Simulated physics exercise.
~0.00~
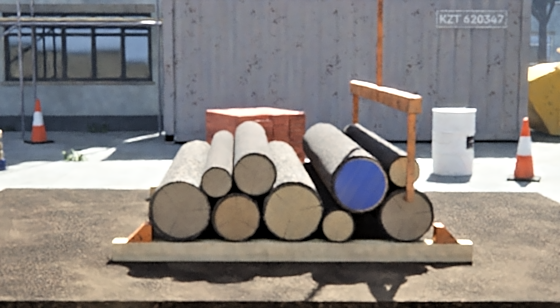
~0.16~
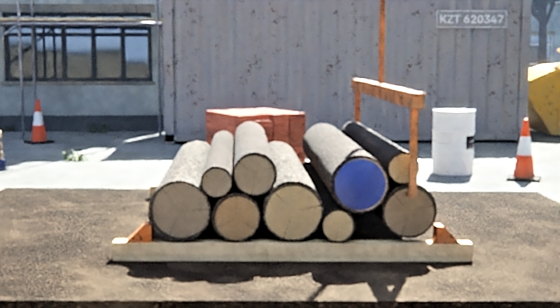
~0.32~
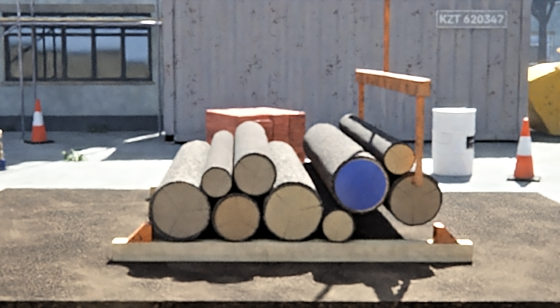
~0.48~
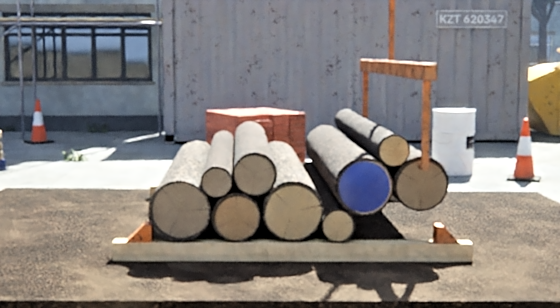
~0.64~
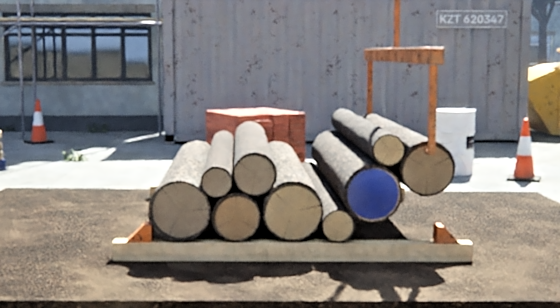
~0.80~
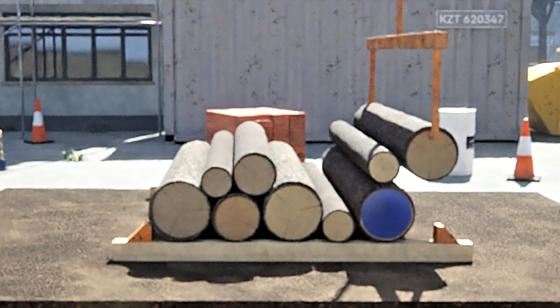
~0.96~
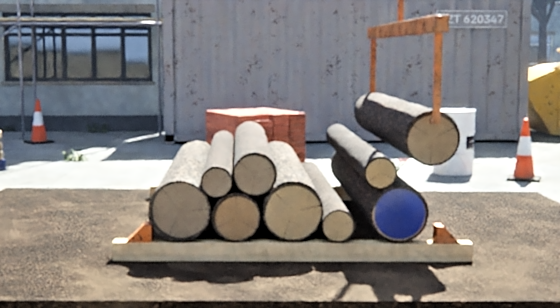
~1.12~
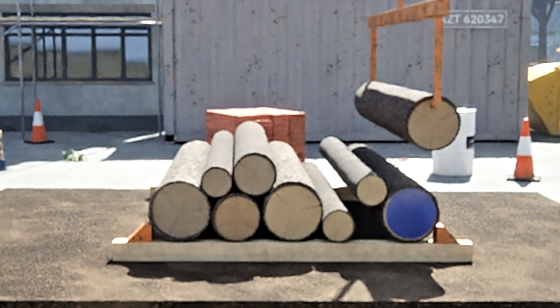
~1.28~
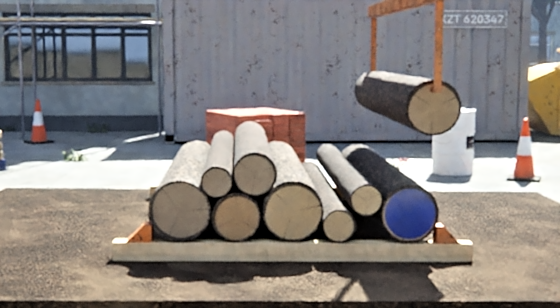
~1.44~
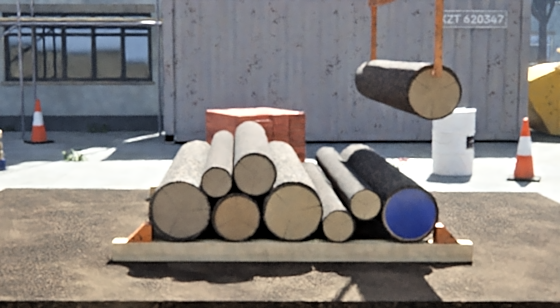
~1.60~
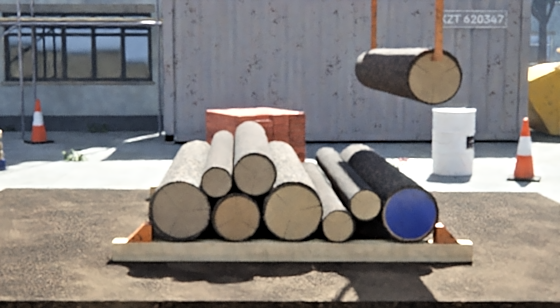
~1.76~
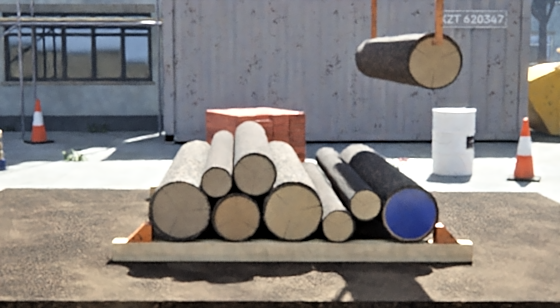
Stack of logs on a pad, orange beam lifting one from the right, blue-ended log rolling down right, smaller log settling beside it.
